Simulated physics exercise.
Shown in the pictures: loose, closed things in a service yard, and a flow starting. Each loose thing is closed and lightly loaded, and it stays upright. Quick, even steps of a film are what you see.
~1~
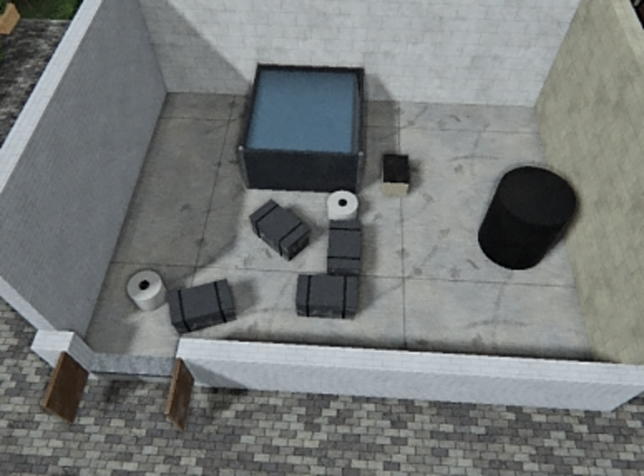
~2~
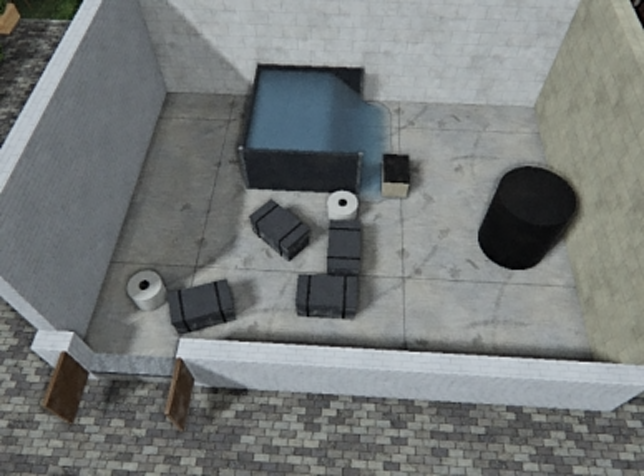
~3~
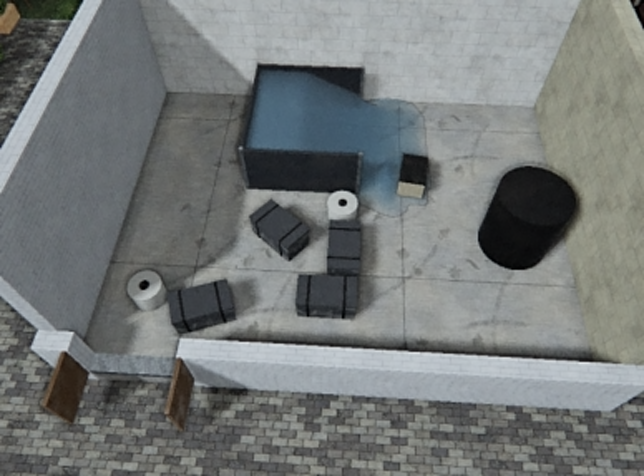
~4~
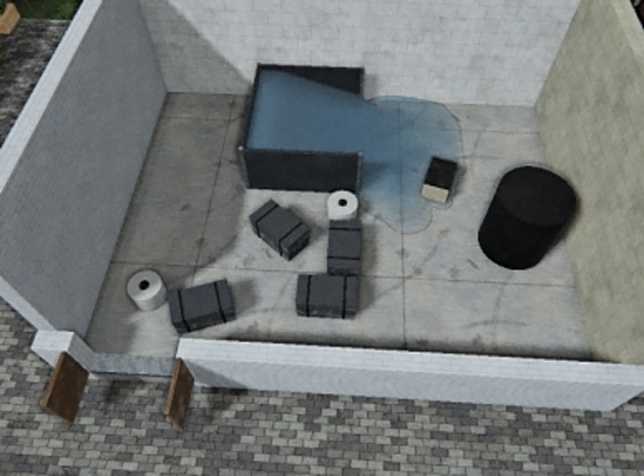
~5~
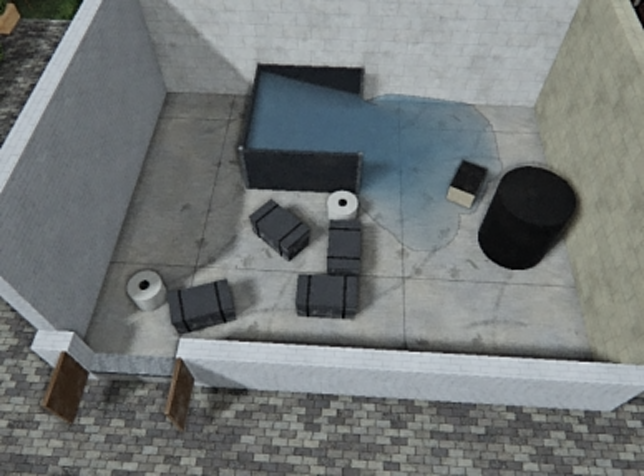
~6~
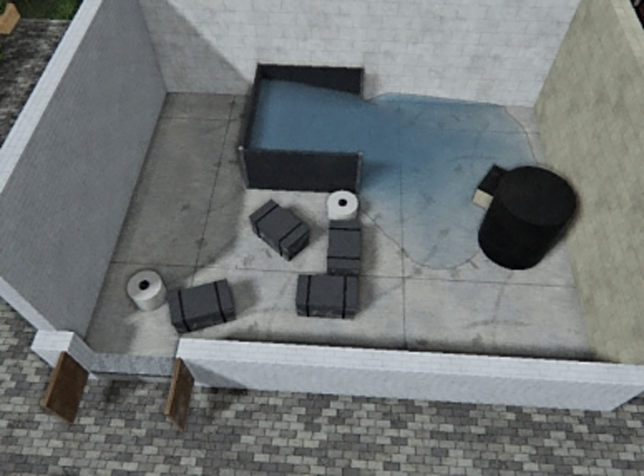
Water pouring from an open-sided dark tank and spreading across a walled yard's floor, pushing a small box right beside a black cylinder.
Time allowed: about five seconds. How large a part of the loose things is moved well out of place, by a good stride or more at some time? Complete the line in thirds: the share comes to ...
The share comes to between one and two thirds.
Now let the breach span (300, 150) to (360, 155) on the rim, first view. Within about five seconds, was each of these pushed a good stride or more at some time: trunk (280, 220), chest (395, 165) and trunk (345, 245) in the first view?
Here is how they go, in order: Dislodged that far, fails to go that far, and dislodged that far.
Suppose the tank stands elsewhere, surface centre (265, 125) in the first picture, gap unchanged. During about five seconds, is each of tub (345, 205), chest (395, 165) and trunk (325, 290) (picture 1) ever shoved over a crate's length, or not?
Result per object - went far, went far, stayed close.
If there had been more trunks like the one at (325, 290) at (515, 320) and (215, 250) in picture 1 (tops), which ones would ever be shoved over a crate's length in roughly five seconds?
Answers in the order given: Went past the threshold, stayed within the threshold.
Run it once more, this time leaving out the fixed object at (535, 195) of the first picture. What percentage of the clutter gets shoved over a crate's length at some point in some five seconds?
I'd put it near 30 per cent of the things.
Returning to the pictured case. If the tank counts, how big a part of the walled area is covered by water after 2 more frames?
Roughly 40 per cent.
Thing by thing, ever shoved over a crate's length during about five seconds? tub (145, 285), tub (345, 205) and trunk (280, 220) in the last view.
Item one stayed under the mark, item two went the distance, item three stayed under the mark.
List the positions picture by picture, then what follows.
A chest at (396, 167), on the bottom; a trunk at (279, 222) rests on the ground; 0 of 7 have shifted, in the first picture.
A chest at (396, 167), on the bottom; a trunk at (279, 222), on the bottom; 0 of 7 have shifted, in the second picture.
A chest at (414, 168), on the bottom, close to its start; a trunk at (279, 222), on the bottom; 1 of 7 have shifted, in the third picture.
A chest at (441, 172), on the bottom, a stride from its start; a trunk at (279, 222) rests on the ground; 1 of 7 have shifted, in the fourth picture.
A chest at (469, 176), on the bottom, a stride from its start; a trunk at (279, 222) rests on the ground; 1 of 7 have shifted, in the fifth picture.
A chest at (498, 181) rests on the ground, far from its start; a trunk at (279, 222), on the bottom; 1 of 7 have shifted, in the sixth picture.
A moment on, 1 of 7 are well off their spots; 0 afloat.
Next, 1 of 7 are well off their spots; 1 afloat.
Later, 1 of 7 are well off their spots; 1 afloat.
In the end, 4 of 7 are well off their spots, and 4 have been at some point; 2 afloat.
